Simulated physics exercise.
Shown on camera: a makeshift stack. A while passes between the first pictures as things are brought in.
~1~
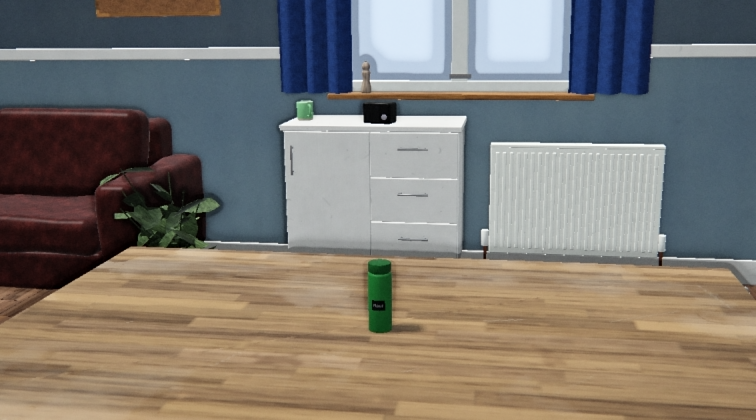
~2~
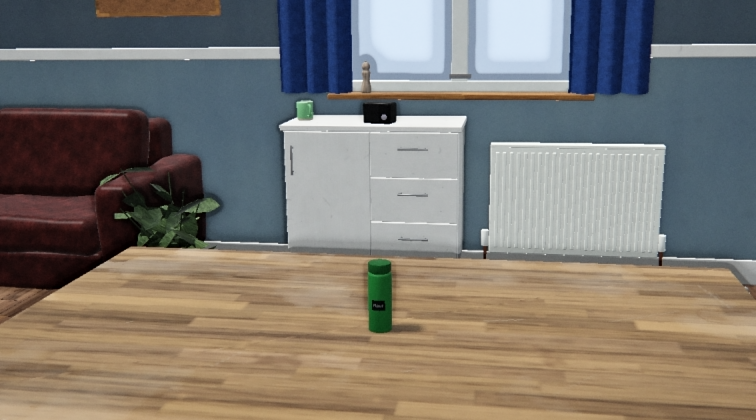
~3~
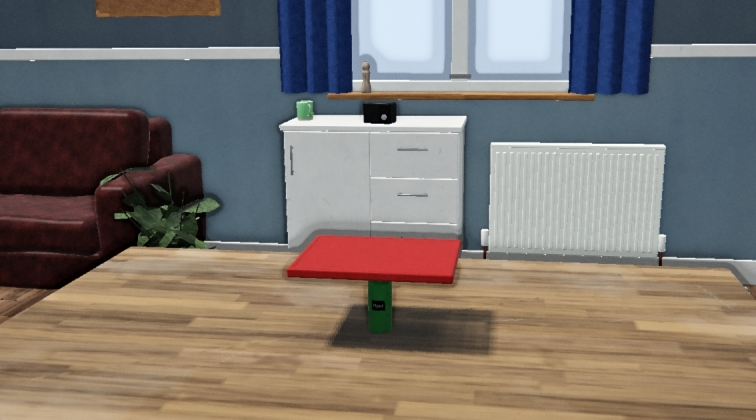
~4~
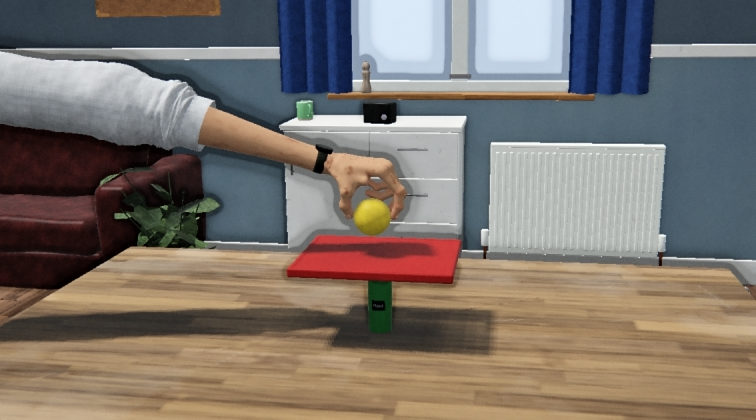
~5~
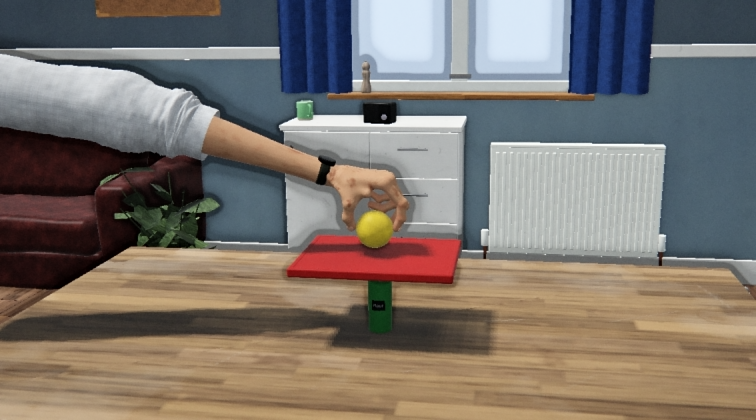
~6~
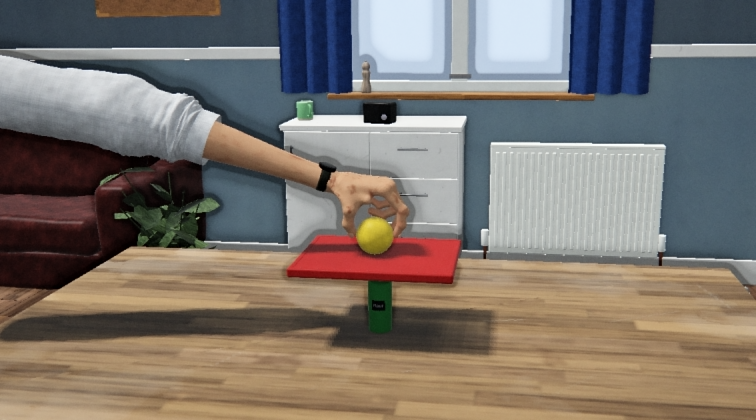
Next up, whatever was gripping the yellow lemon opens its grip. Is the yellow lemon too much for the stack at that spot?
Stays put.
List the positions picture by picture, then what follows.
The last thing is not in view yet, in the first frame.
The last thing is not in view yet, in the second frame.
The last thing is not in view yet; red lid (379, 257), in the third frame.
Coming down; yellow lemon (372, 217); red lid (379, 257), in the fourth frame.
Coming down; yellow lemon (375, 229); red lid (379, 257), in the fifth frame.
In place under the hand; yellow lemon (375, 236); red lid (379, 257), in the sixth frame.
Then, 0.30 s after the last picture, nothing has stirred.
Then, 0.70 s after the last picture, yellow lemon resting near (375, 236).
At rest, all 3 in place. Seen from the same camera at the end, yellow lemon near (375, 236). The stack keeps its balance.
